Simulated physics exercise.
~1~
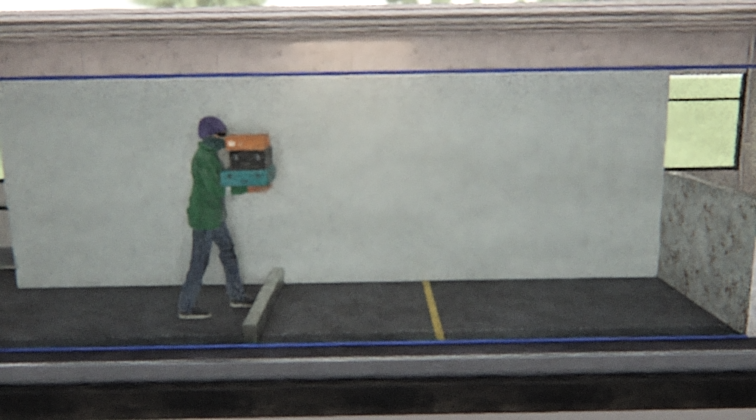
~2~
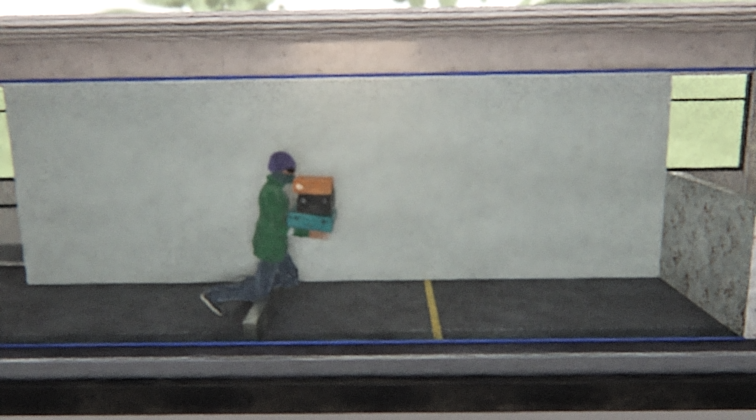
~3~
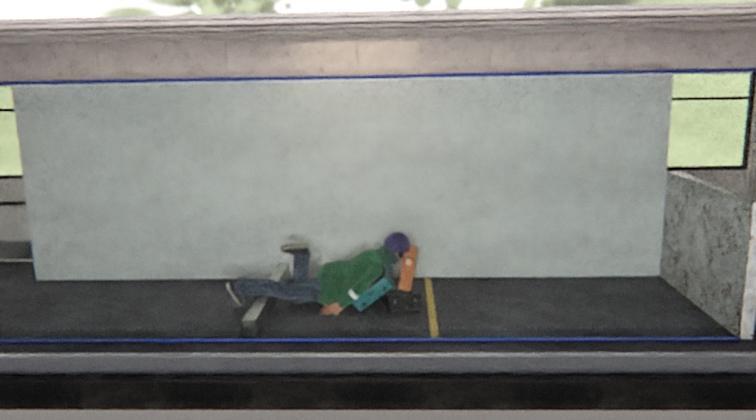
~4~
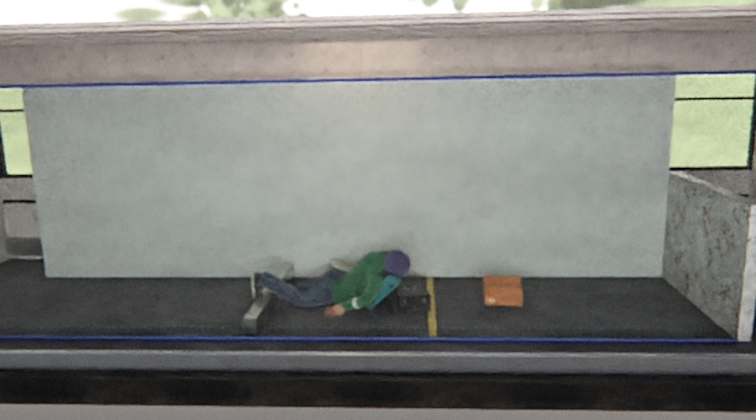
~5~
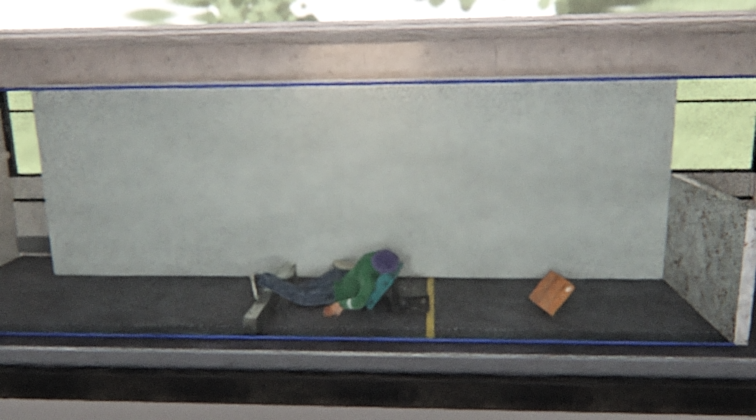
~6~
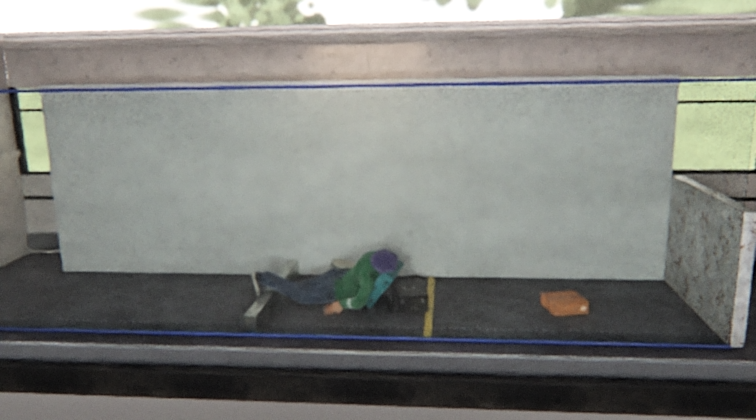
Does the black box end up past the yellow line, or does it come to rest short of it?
The black box comes to rest short of the yellow line, on the floor by the fallen person.
